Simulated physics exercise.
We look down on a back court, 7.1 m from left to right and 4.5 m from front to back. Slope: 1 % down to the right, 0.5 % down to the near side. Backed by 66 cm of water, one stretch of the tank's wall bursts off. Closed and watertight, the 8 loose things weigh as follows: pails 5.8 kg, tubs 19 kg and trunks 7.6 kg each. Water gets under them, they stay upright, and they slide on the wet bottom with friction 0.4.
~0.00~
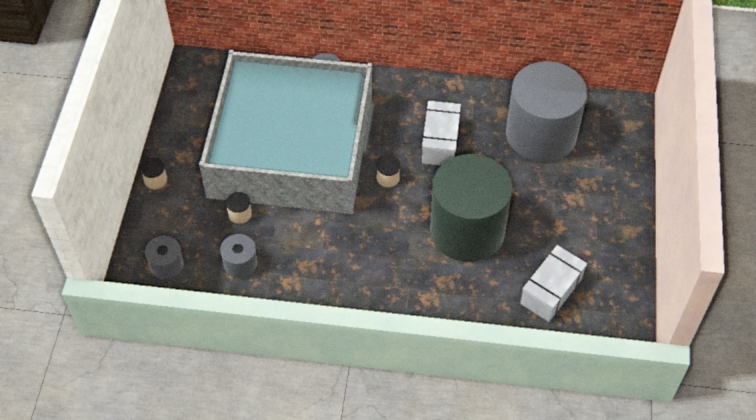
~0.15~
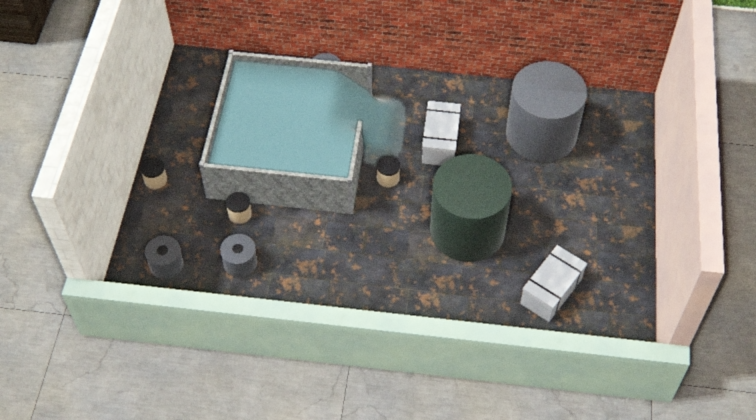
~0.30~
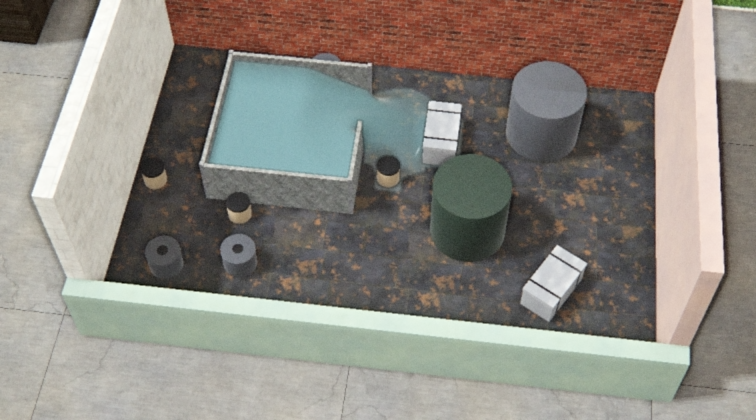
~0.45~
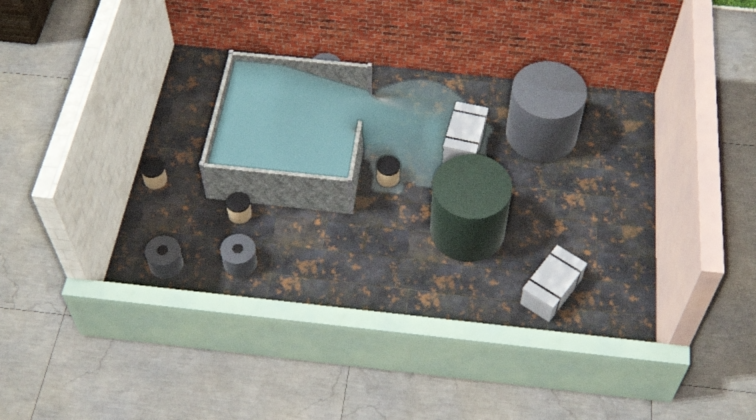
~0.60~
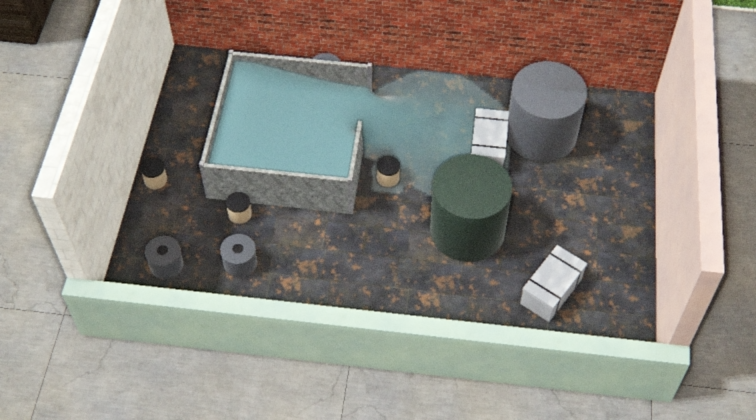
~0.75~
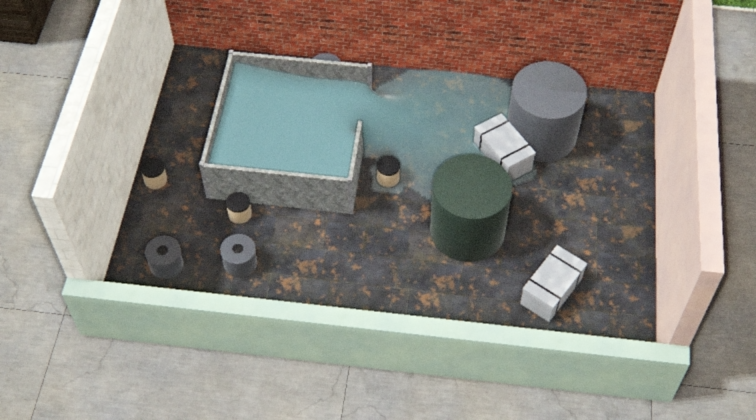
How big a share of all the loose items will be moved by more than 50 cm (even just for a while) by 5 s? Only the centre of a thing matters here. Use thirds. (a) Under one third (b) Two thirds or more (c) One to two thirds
Option a: Under one third.
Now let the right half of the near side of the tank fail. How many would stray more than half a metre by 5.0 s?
Result: 3.
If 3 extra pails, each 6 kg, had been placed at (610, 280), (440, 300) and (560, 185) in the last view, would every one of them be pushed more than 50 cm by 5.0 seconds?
Going through them in turn, I'd say beyond, beyond and beyond.
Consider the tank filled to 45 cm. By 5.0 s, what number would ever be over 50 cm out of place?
The count would be 2.
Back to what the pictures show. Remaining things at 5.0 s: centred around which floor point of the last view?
They're centred close to (293, 214).
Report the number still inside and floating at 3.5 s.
The number is 1.
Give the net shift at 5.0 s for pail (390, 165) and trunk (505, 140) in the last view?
Distances: 0 cm; 250 cm.
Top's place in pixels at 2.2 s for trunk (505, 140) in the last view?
Around (646, 272).
After 1.1 s 1 of 8 are over 50 cm from their spots; 1 afloat.
After 2.2 s 1 of 8 are over 50 cm from their spots; 1 afloat.
After 3.5 s 2 of 8 are over 50 cm from their spots; 1 afloat.
After 5.0 s 2 of 8 are over 50 cm from their spots, and 2 have been at some point; 2 afloat.
